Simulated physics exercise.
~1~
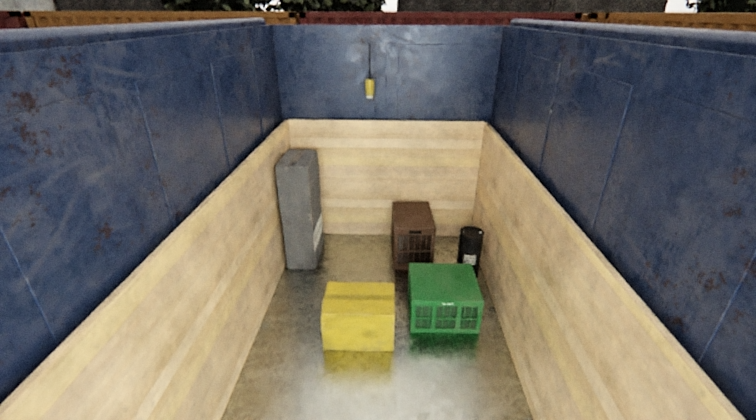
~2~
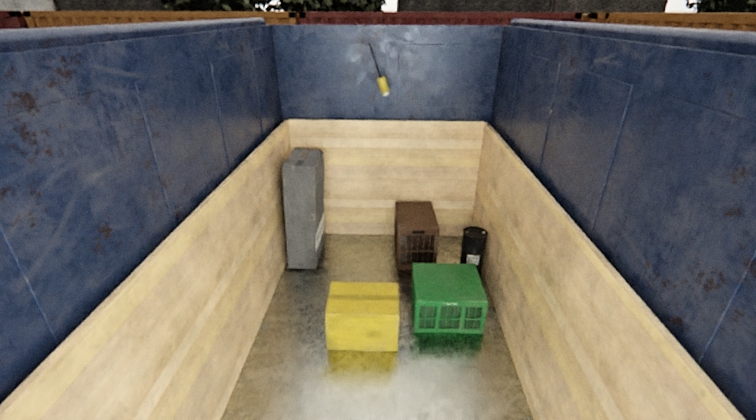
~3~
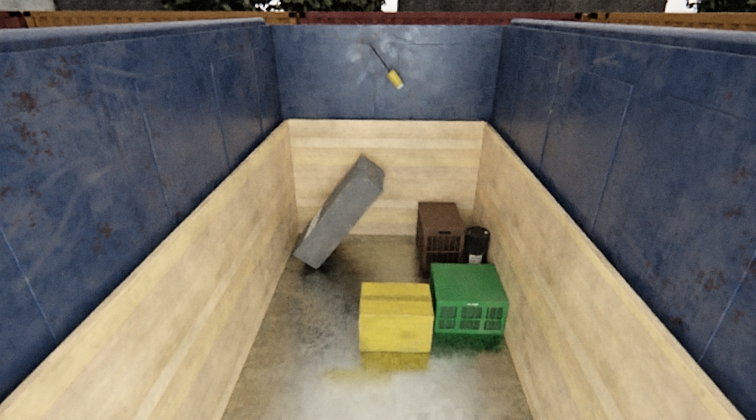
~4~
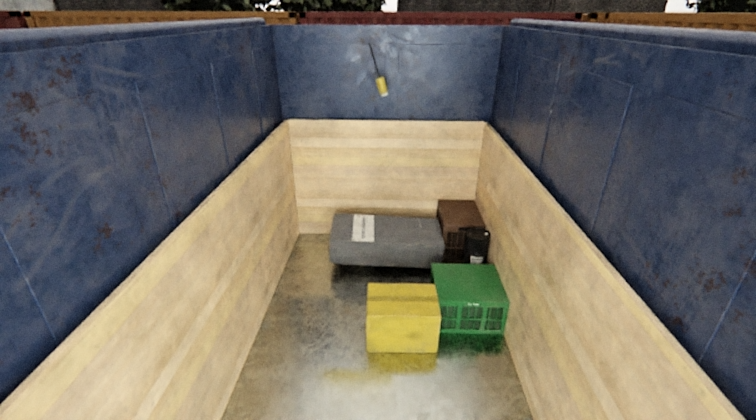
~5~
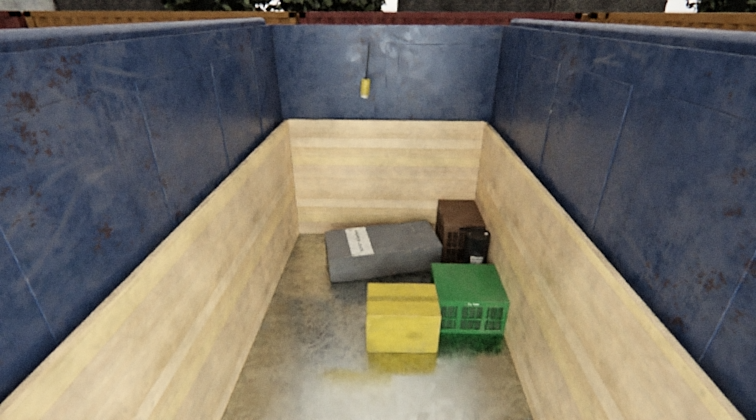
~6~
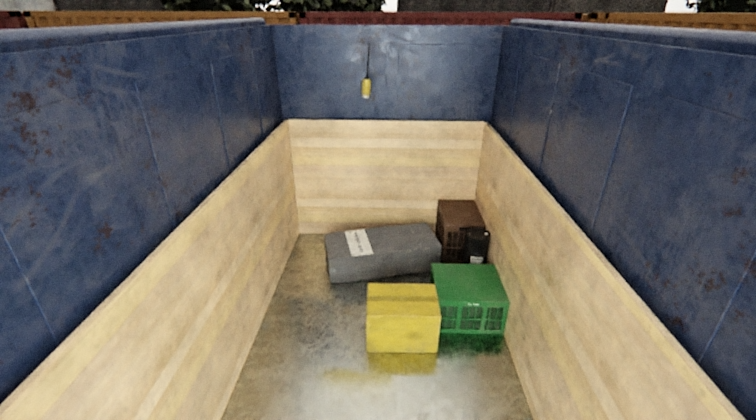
In this clip, five objects stand in a van's load bay as a hanging yellow object swings; the boxes and chests slide right, and the tall grey box tips over to the right, ending on its side beside the brown chest while the others stay upright.
